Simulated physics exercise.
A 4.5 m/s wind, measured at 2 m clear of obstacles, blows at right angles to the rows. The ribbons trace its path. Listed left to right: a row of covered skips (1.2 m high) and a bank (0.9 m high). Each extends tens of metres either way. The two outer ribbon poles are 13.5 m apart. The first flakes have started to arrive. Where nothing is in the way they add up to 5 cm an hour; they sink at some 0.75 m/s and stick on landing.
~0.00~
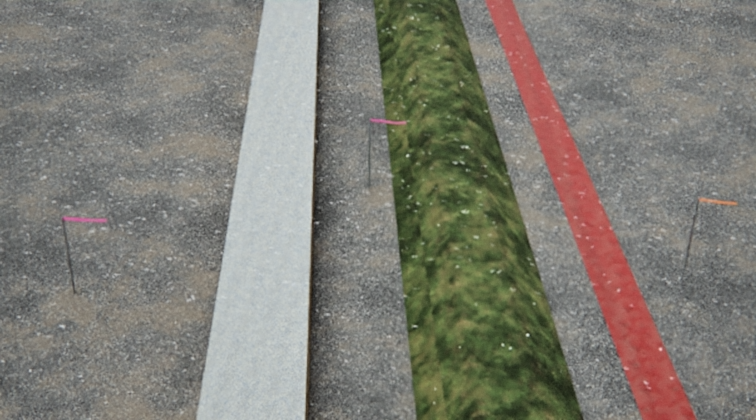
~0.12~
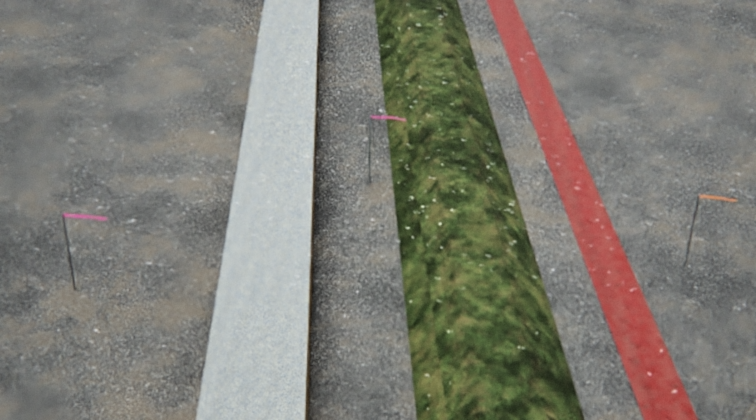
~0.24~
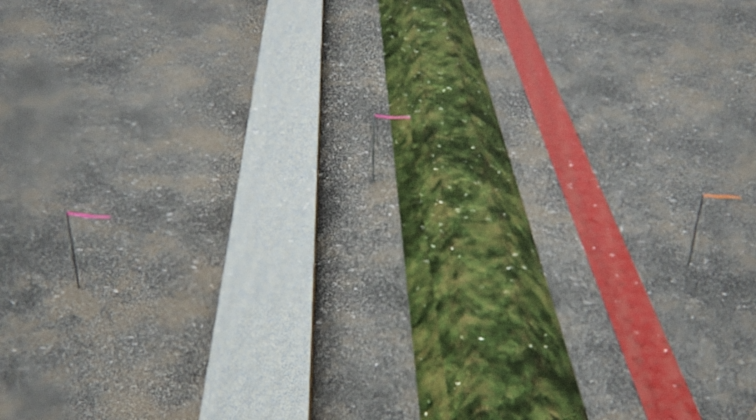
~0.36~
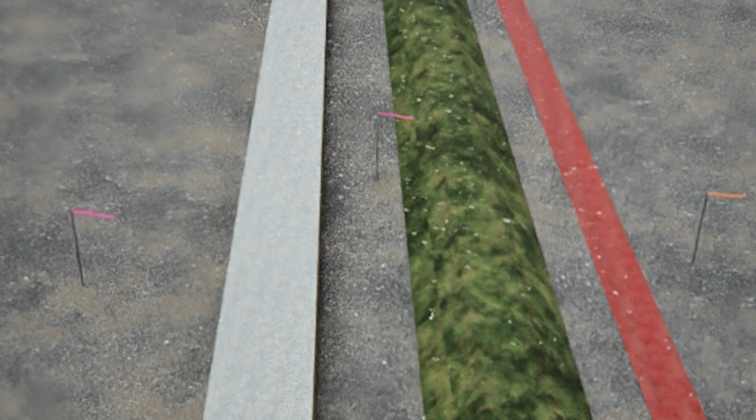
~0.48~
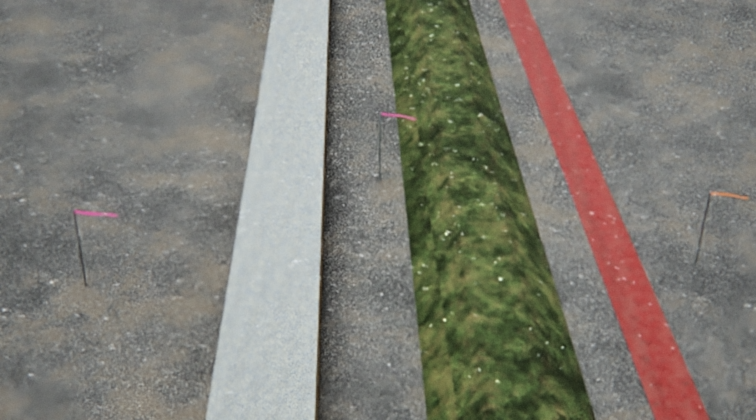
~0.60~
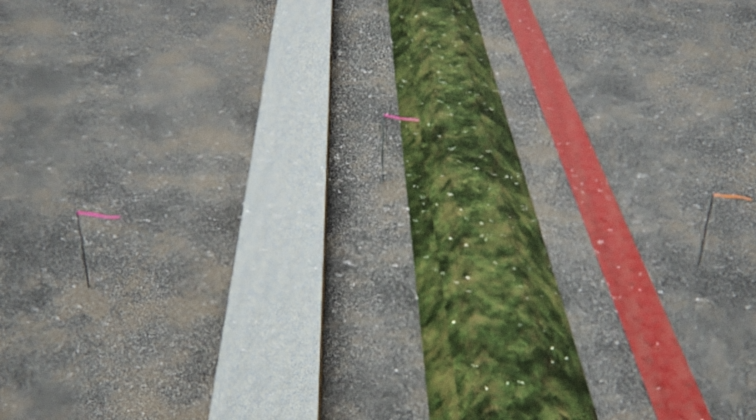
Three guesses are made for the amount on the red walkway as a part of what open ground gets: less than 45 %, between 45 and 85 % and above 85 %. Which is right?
The red walkway gets more than 85 % of what open ground gets.
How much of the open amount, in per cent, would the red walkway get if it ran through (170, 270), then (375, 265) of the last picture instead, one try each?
It would get around 100 percent the first time and around 70 percent the second.
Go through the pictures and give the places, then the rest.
In the first picture, the left ribbon ends at (106, 221), leaning 85 degrees to the right.
In the second picture, the right ribbon ends at (737, 200), leaning 80 degrees to the right and the red one passes (609, 267).
In the third picture, the inner ribbon ends at (410, 118), leaning 85 degrees to the right, above the rows the flakes slant 80 degrees from upright, towards the right and the top of the row of covered skips crosses (277, 189).
In the fourth picture, the left ribbon ends at (114, 217), leaning 80 degrees to the right and the red one passes (594, 207).
In the fifth picture, the right ribbon ends at (748, 198), leaning 80 degrees to the right and above the rows the flakes slant 85 degrees from upright, towards the right.
In the sixth picture, the inner ribbon ends at (419, 121), leaning 80 degrees to the right and the top of the bank crosses (478, 198).
After 10 minutes open ground has 8 mm and the red walkway 8 mm.
After 30 minutes open ground has 25 mm and the red walkway 24 mm.
After 60 minutes open ground has 50 mm and the red walkway 48 mm, so the red walkway has 96 % of the open amount; the left half of it has 99 %, the right half 93 %.
